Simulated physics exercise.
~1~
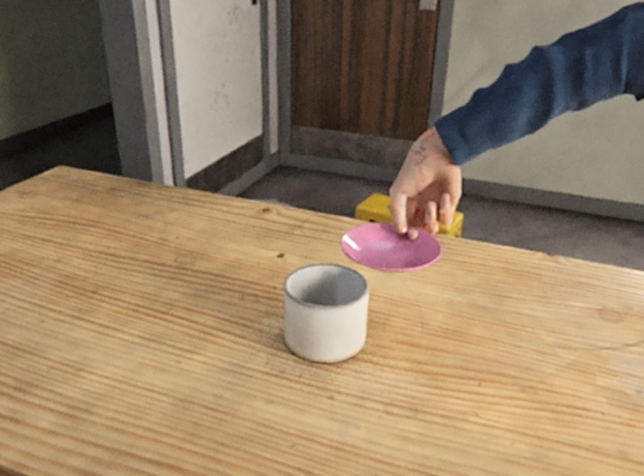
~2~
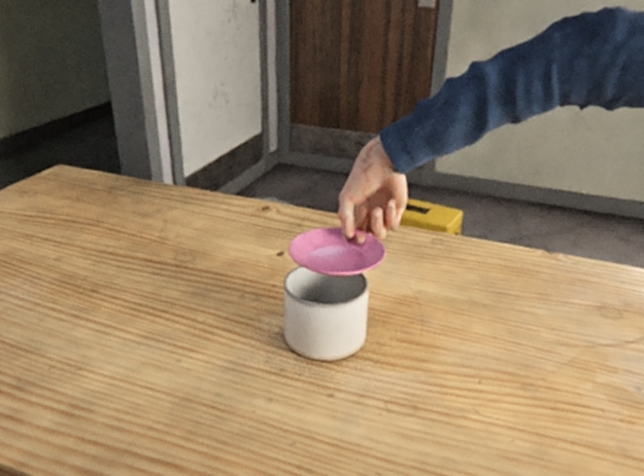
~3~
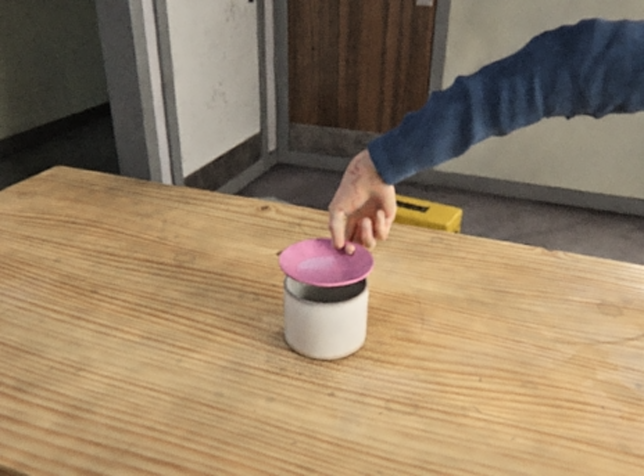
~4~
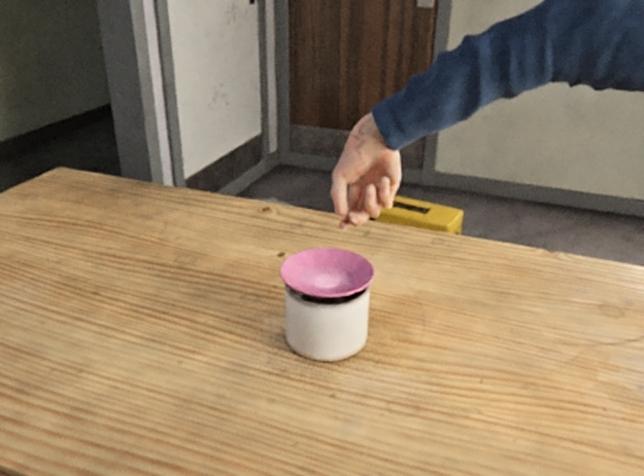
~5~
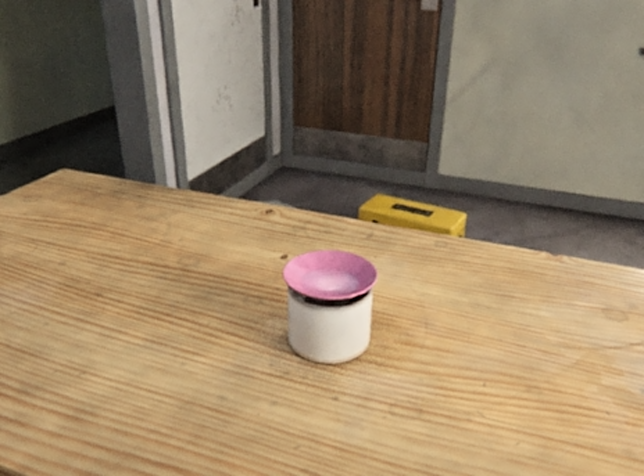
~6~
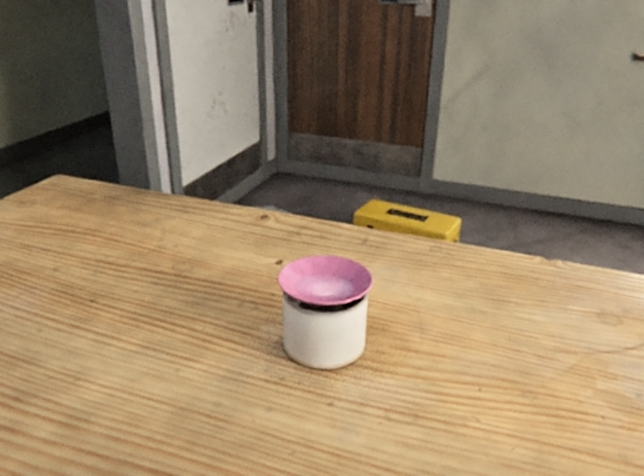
The clip shows a hand in a blue sleeve moving a pink saucer left over a white cup on a wooden table and lowering it onto the rim. The hand lets go and withdraws, and the saucer stays resting on top of the cup.
